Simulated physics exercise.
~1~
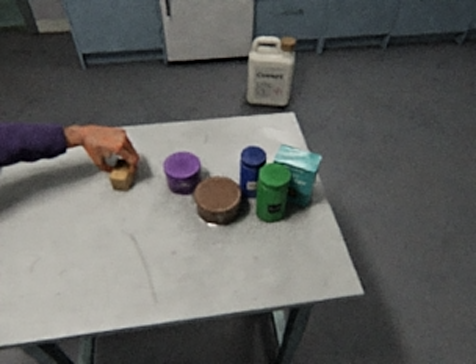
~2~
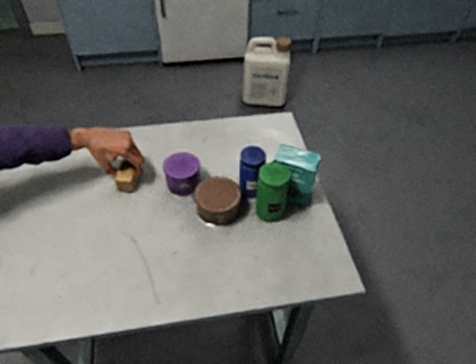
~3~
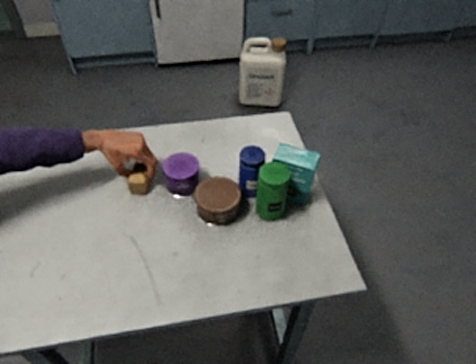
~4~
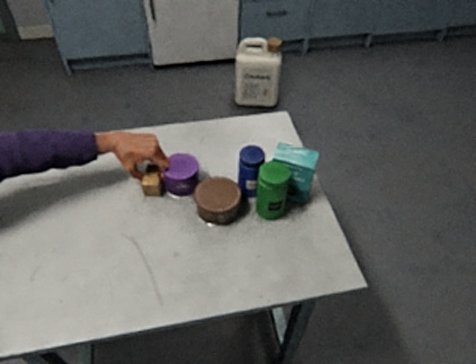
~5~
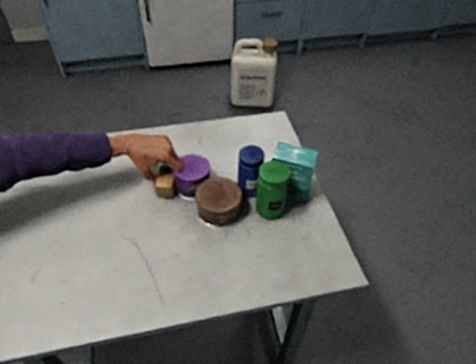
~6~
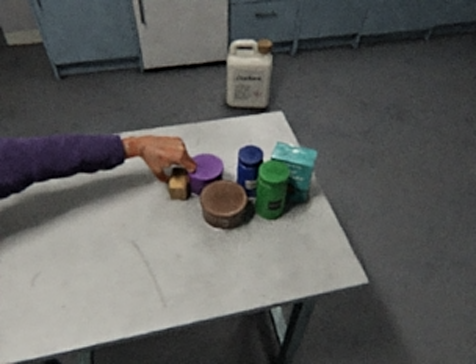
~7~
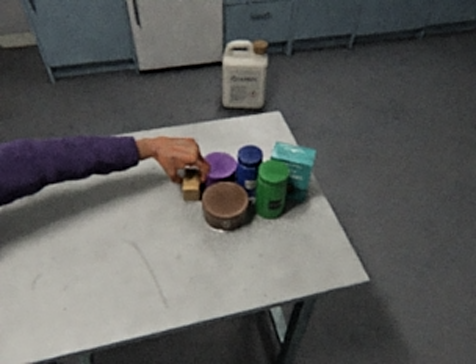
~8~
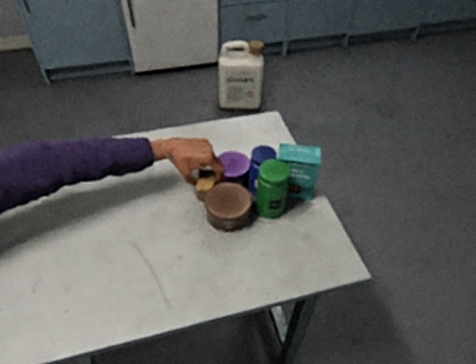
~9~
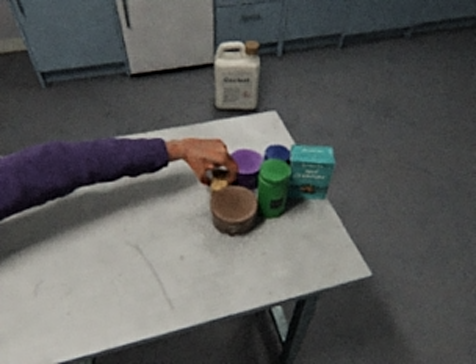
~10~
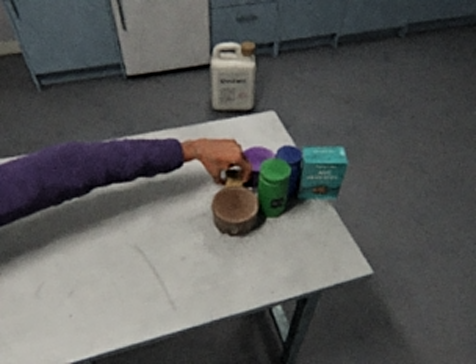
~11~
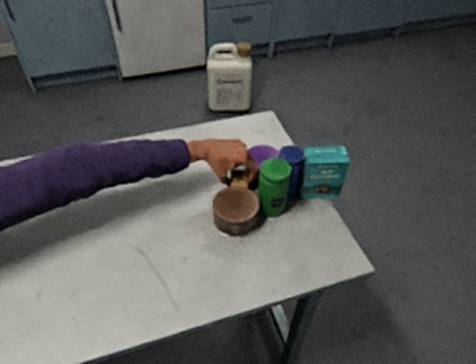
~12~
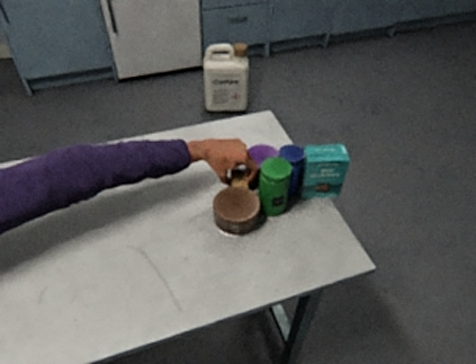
Hand sliding a small block rightward across a table, pushing purple tub, brown tub, blue jar and turquoise packet along, then stopping.
